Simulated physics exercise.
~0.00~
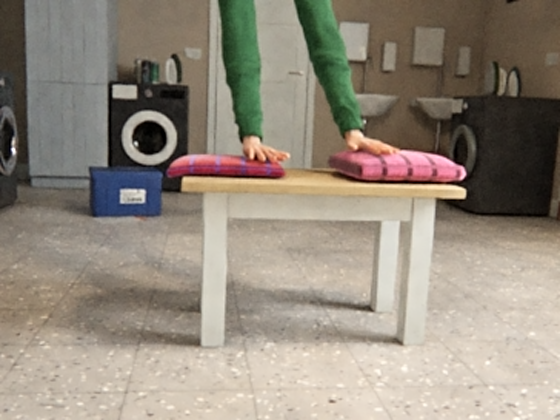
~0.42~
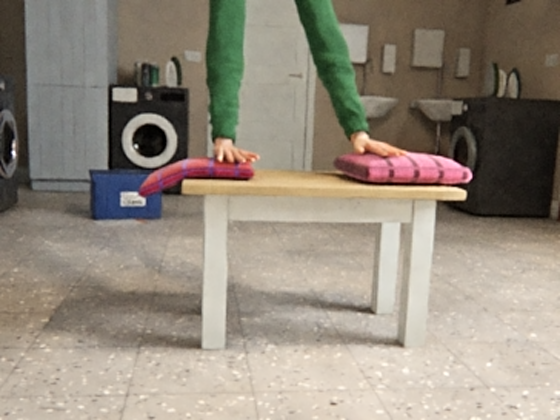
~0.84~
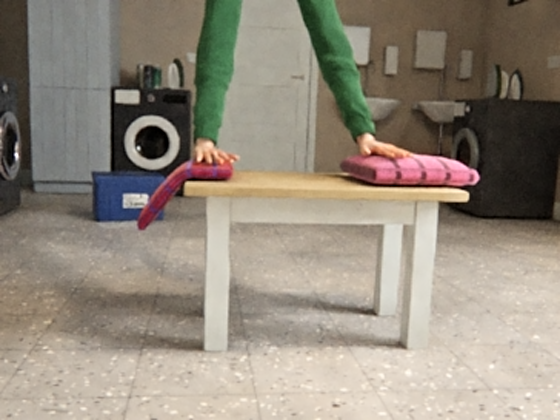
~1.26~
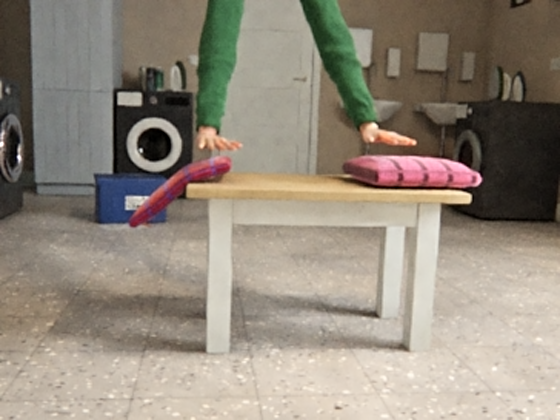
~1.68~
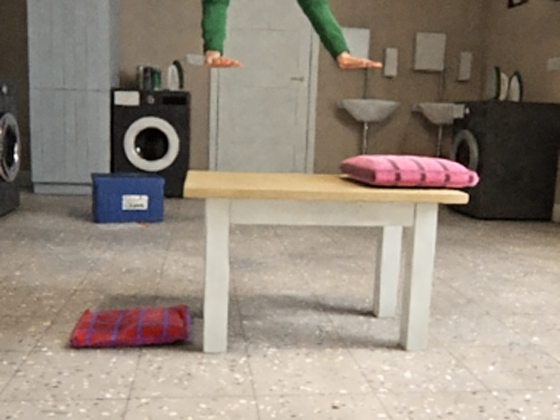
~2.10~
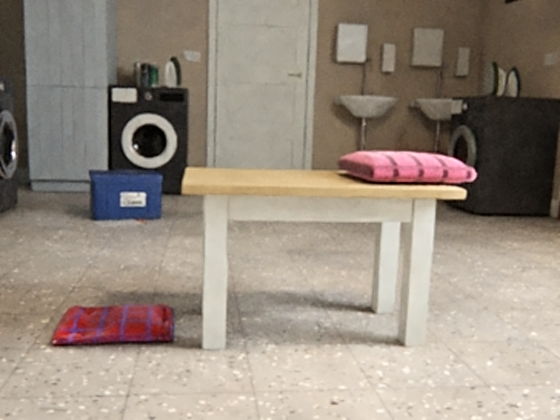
A red seat pad and a pink cushion lie at the left and right ends of a low wooden-topped table with pale legs, seen from the front in a tiled laundry room with dark washing machines, sinks and a blue box behind. Two green-sleeved arms press down on them and slide them outward. The red pad moves further, bending down over the left end, while the pink cushion shifts slightly right. The hands lift away, and the red pad slips off and drops to the floor. The arms leave view, with the red pad lying at lower left and the pink cushion still resting on the table.
